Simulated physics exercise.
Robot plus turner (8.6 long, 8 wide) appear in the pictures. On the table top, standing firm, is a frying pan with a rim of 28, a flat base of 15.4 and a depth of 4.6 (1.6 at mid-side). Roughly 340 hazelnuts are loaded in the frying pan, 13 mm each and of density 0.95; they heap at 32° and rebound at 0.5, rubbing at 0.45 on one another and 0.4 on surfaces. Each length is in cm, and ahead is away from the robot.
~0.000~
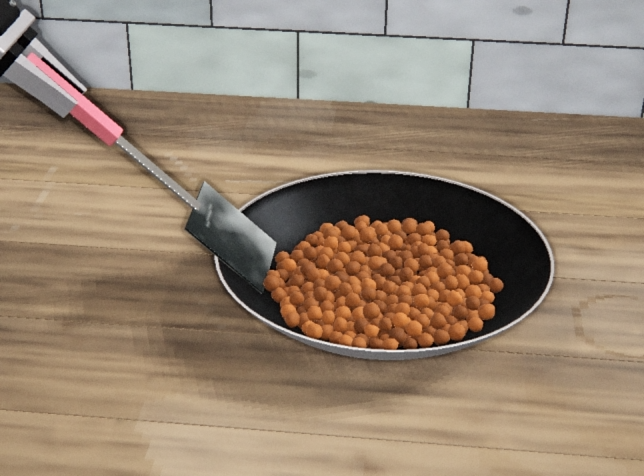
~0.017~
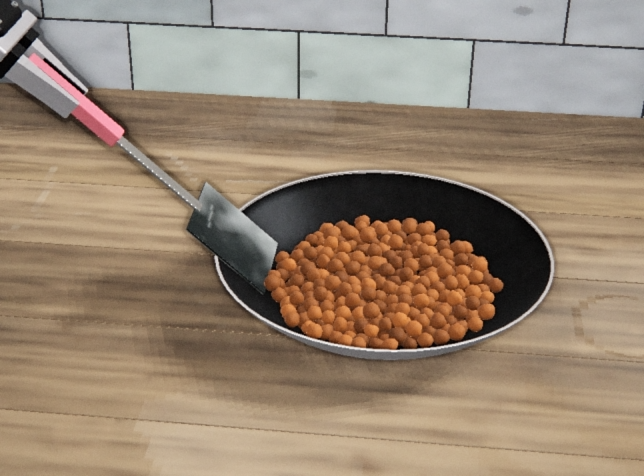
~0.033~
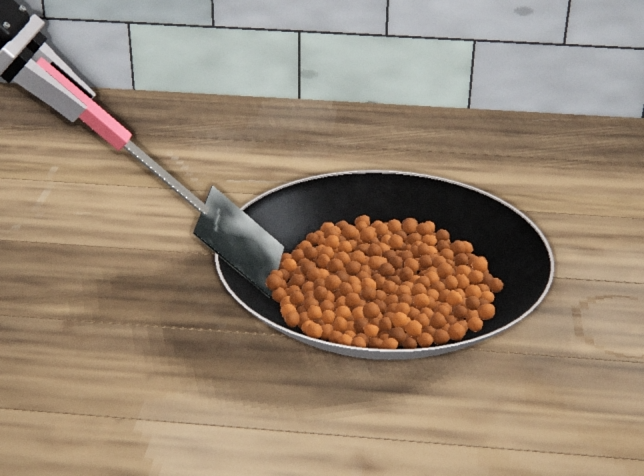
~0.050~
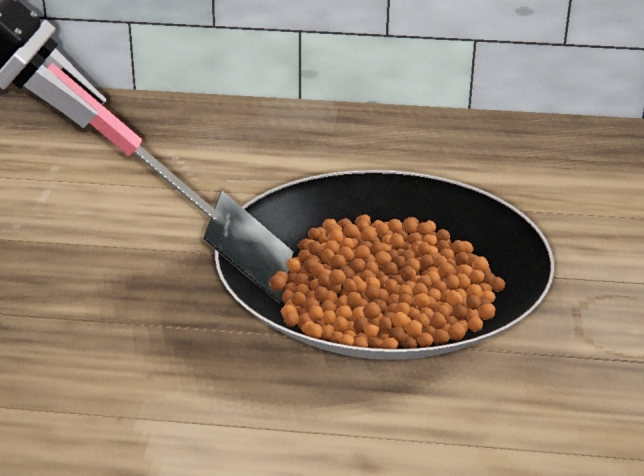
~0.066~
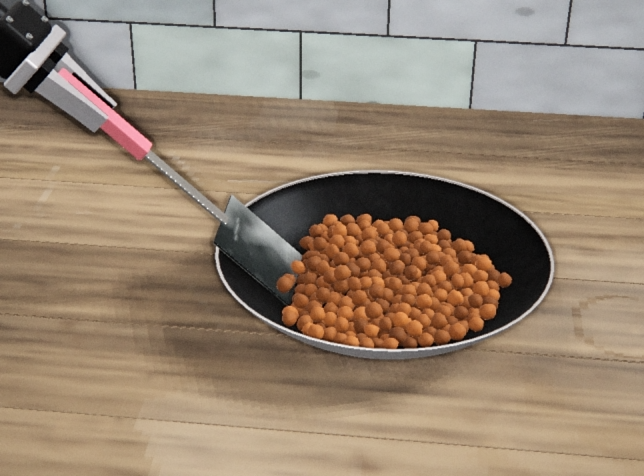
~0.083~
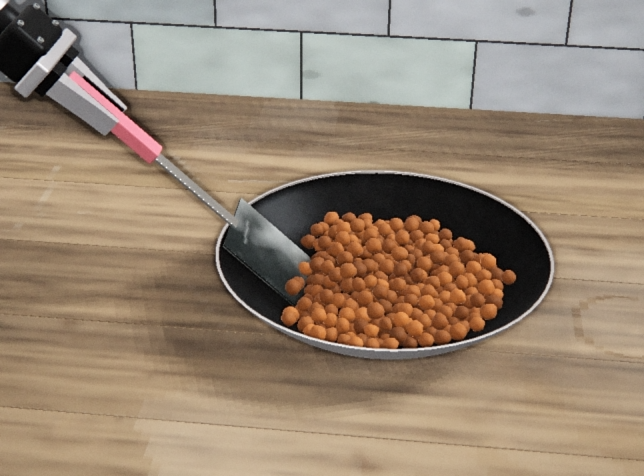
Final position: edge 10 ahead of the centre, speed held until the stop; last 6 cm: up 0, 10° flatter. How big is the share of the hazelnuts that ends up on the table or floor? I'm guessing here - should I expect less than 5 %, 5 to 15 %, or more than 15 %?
You should expect 5 to 15 %.
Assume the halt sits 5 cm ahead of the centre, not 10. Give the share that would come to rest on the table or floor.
With that change, I'd expect about 0 per cent.
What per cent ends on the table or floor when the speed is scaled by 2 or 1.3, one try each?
The two tries give about 25 and 15 in a hundred.
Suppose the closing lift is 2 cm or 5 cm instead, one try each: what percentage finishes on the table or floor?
Roughly 15 % and then 15 %.
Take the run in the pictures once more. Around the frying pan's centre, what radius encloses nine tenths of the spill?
About 30 cm.
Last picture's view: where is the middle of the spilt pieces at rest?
(599, 294) or thereabouts.
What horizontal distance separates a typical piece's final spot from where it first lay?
Somewhere around 4 centimetres, I'd say.
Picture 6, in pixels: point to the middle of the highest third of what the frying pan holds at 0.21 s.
Centre estimated at around (419, 270).
After 0.21 s, sloping 43°, highest piece 4 above the table; 345 in the frying pan.
After 0.34 s, sloping 40°, highest piece 6 above the table; 345 in the frying pan.
After 0.60 s, sloping 33°, highest piece 7 above the table; 315 in the frying pan, 26 on the table or floor, 4 on the blade or in flight.
After 1.65 s, sloping 33°, highest piece 6 above the table; 314 in the frying pan, 31 on the table or floor.
In the end, 314 in the frying pan, 31 on the table or floor. That is 9 % on the table or floor.
